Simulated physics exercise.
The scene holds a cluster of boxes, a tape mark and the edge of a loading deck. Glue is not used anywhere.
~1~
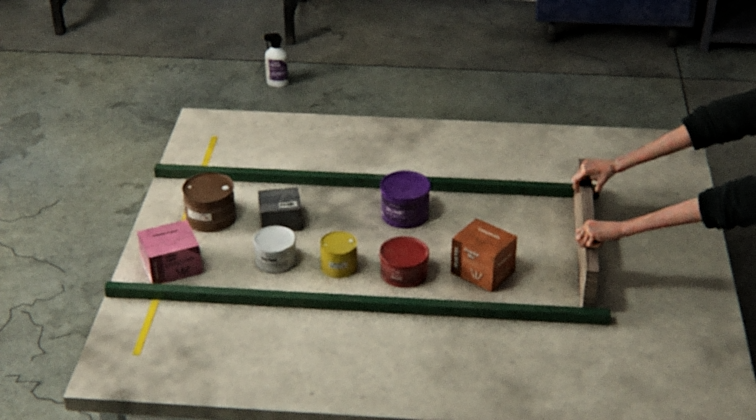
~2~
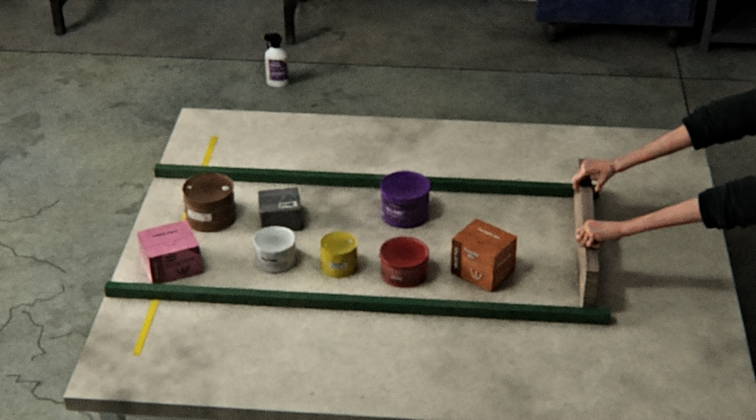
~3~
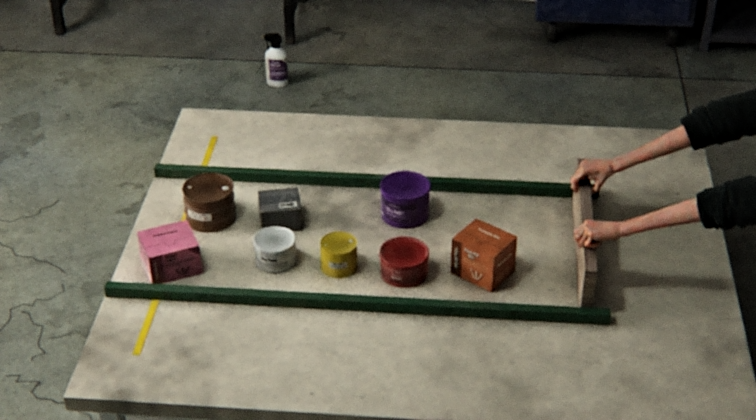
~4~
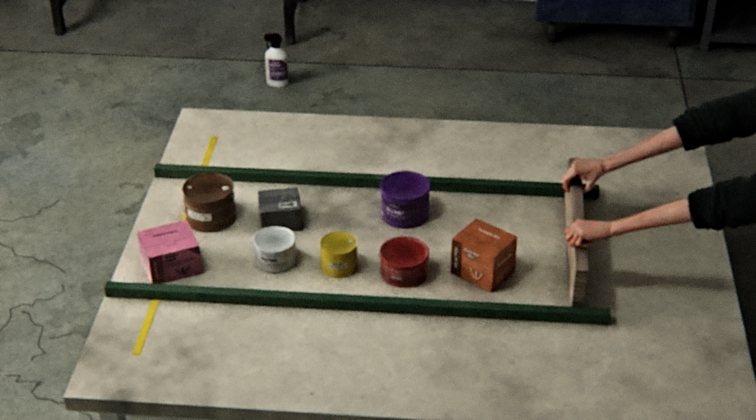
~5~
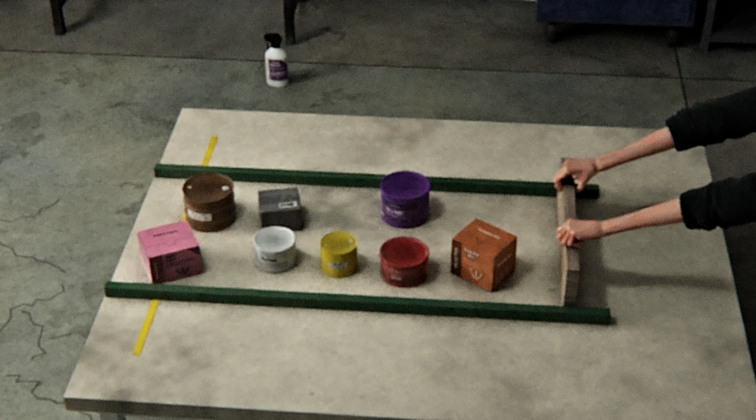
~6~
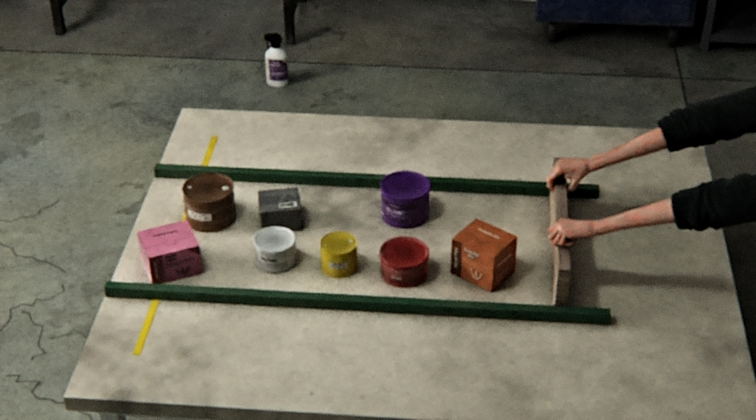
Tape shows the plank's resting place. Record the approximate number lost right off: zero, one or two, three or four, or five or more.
The count that fall off is at least five.
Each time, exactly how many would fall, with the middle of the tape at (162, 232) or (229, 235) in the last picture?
5, then 2.
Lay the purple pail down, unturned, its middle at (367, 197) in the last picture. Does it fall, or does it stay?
It is safe.
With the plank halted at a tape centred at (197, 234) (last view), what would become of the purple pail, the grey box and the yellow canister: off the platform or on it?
In the end the purple pail keeps its place, the grey box keeps its place and the yellow canister drops.
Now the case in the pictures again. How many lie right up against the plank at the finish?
I count 3 of them.
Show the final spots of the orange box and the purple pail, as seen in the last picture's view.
The one named first is at (141, 247), the next at (165, 188).
Soon after, none off yet; pink box at rest near (170, 253); brown canister at rest near (210, 203); grey box at rest near (280, 210).
At rest, the number that fall off is five or more; fallen, red pail, yellow canister, white pail, brown canister and pink box.
